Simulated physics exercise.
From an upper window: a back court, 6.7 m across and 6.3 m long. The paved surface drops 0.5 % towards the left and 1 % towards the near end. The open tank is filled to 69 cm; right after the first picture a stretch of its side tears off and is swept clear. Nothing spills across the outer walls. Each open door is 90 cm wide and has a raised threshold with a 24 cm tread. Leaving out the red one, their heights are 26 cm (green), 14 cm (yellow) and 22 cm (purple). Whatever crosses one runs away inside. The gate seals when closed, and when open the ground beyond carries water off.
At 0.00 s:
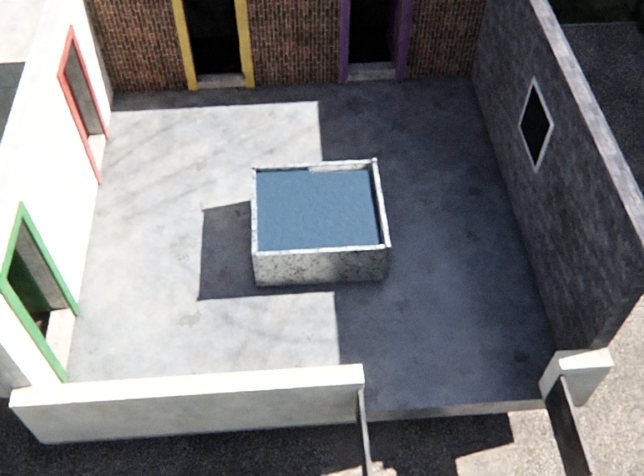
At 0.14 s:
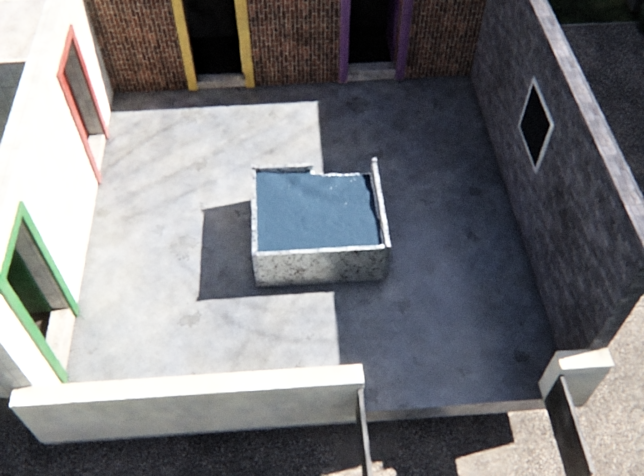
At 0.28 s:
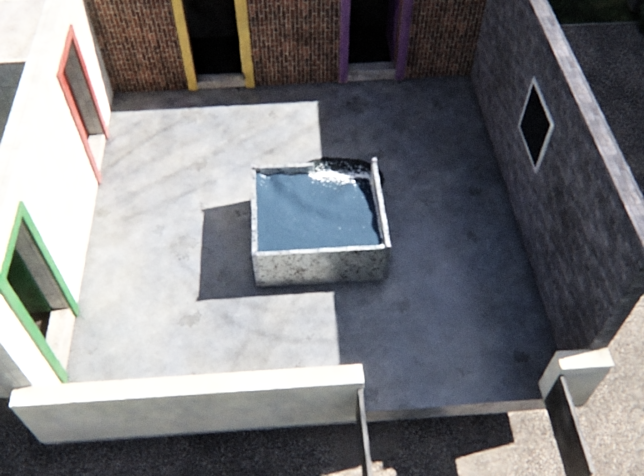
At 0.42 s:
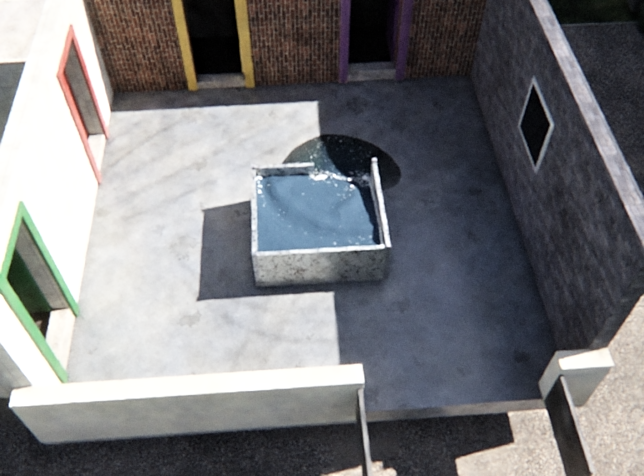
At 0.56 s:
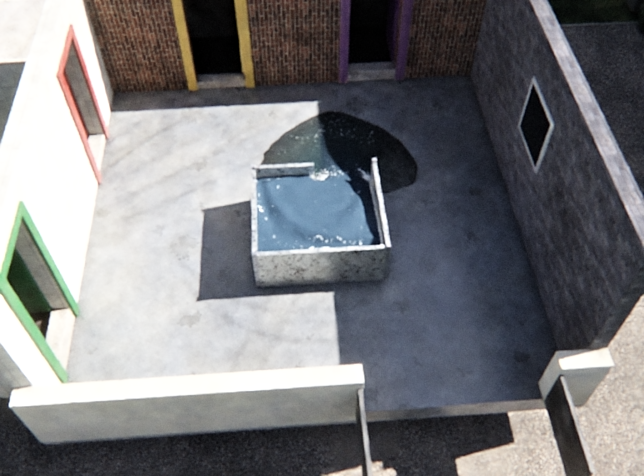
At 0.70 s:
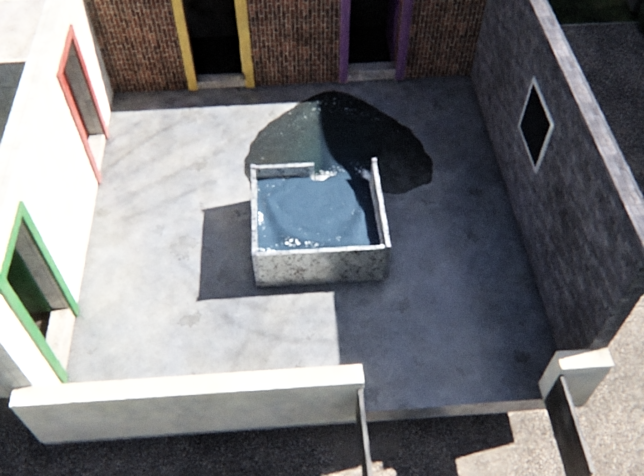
A walled court with grey paving, half in sun and half in shade, is seen from high above, with red and green doorways at left, yellow and purple ones in the far brick wall, and a diamond-shaped window at right. A square, stone-sided tank of blue water stands in the middle. Part of its far rim breaks away, and water pours out, spreading a dark, widening pool behind it while the surface inside ripples and sinks.
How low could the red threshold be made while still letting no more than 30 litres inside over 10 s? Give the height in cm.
Close to 6 cm is just enough.
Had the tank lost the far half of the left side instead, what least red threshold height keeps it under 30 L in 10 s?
About 13.5 cm.
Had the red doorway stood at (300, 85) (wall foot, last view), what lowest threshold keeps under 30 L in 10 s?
About 18 cm.
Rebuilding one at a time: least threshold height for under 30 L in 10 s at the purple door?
About 18 cm at purple.
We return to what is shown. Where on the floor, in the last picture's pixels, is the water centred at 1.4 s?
Near (326, 197).
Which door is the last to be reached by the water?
Last comes the green one.
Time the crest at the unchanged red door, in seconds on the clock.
Near 4.5 s.
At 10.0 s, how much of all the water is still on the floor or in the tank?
Roughly 86 in a hundred.
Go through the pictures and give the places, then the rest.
In the first picture, still water, 69 cm deep, in the open tank at (318, 208); the red door at (86, 113) is dry.
In the second picture, water pours out on the far side and has run 0.3 m, to a hidden place; about 9 cm deep outside, 69 cm at the back.
In the third picture, the front is at (326, 161), 0.8 m from the gap on the far side; 0.8 m2 of floor is wet, 69 cm left at the back.
In the fourth picture, the gap is on the far side, the front 1.4 m out at (327, 138); the back of the open tank holds 67 cm.
In the fifth picture, the front is at (321, 117), 1.9 m from the gap on the far side; 3.3 m2 of floor is wet, 61 cm left at the back.
In the sixth picture, the front is at (332, 94), 2.5 m from the gap on the far side; 4.8 m2 of floor is wet, 58 cm left at the back; 2.6 m in a straight line remain to the red door at (86, 113).
After 1.4 s water covers 25 % of the floor, deepest (34 cm) near (351, 189); it has not reached the red door.
After 3.0 s water covers 30 % of the floor, deepest (24 cm) near (433, 83); it has not reached the red door.
After 10.0 s water covers 90 % of the floor, deepest (11 cm) near (59, 416); 6 cm at the red door, 0 litres in over its 14 cm threshold.
At the red door as built, the water arrived by 3.2 s and peaked near 11 cm at 4.6 s.
Run again over the same 10 s with other heights there, 37 litres in over 5.5 cm, 24 litres over 6.5 cm. The limit of 30 litres is kept from about 6 cm up.
